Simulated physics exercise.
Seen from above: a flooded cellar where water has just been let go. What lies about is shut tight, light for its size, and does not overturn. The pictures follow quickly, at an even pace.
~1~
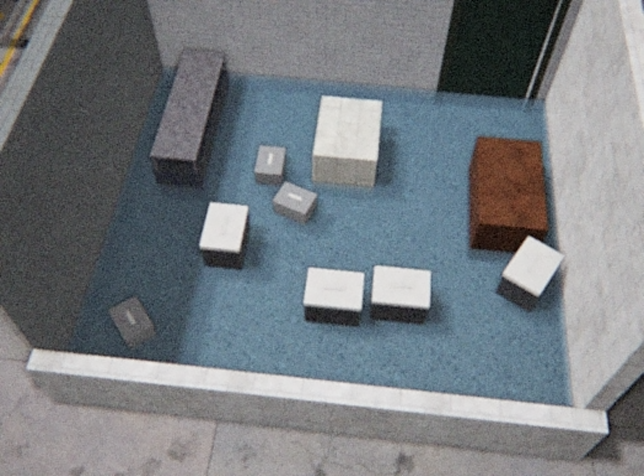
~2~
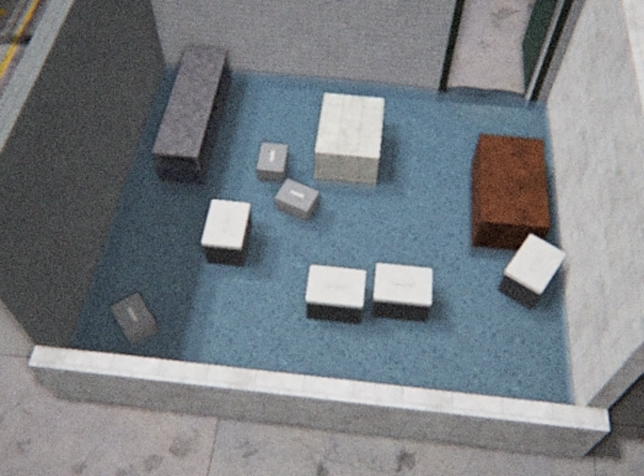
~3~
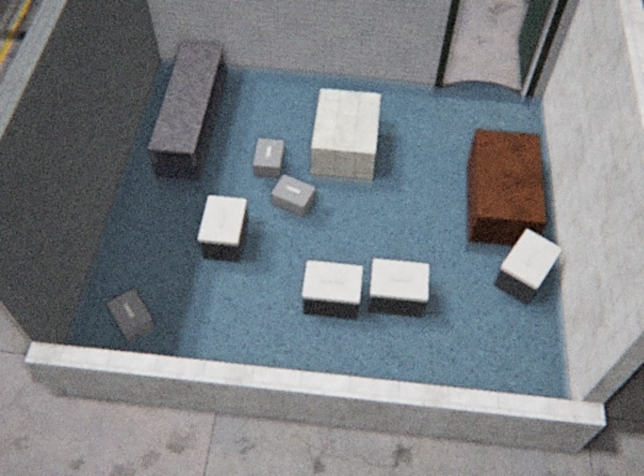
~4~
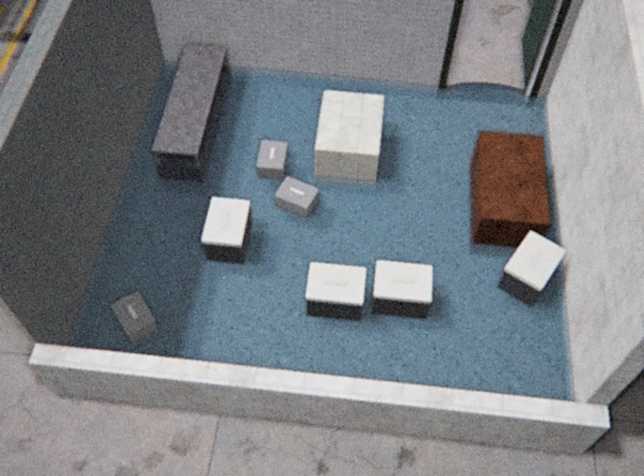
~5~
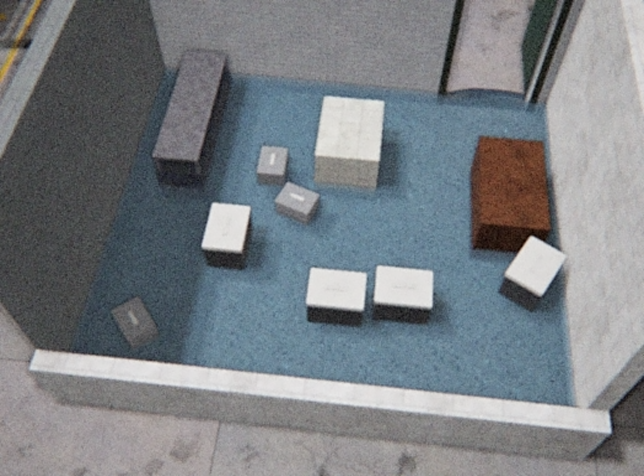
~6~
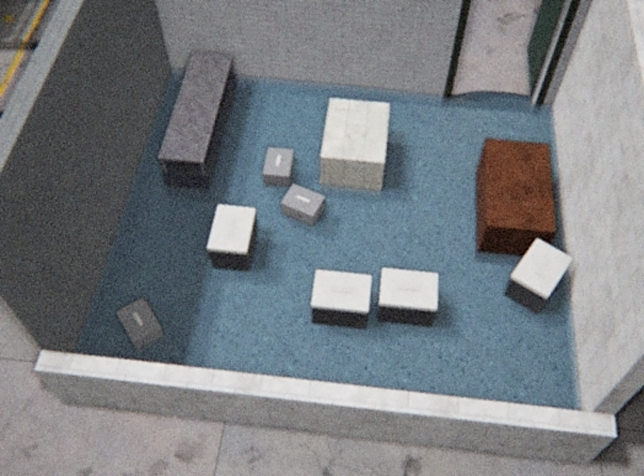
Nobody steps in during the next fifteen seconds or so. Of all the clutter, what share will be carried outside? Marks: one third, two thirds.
Share: Under a third.
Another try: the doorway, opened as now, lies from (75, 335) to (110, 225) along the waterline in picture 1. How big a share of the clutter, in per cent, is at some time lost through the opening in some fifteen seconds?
About 90 per cent.
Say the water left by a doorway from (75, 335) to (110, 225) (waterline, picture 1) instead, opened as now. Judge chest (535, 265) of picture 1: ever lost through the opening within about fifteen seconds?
My call: Kept in.
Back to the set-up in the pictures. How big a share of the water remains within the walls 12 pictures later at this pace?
Near 80 in a hundred.
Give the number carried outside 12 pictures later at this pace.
That makes 0.
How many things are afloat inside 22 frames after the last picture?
I count 7.
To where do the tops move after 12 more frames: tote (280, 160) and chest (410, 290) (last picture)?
At about (301, 132) and (437, 253).
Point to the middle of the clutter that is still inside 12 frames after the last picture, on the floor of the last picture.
Close to (347, 256).
A moment on, 0 of 7 are out; 7 afloat.
Next, 0 of 7 are out; 7 afloat.
Later, 0 of 7 are out; 7 afloat.
In the end, 1 of 7 are out; 6 afloat.
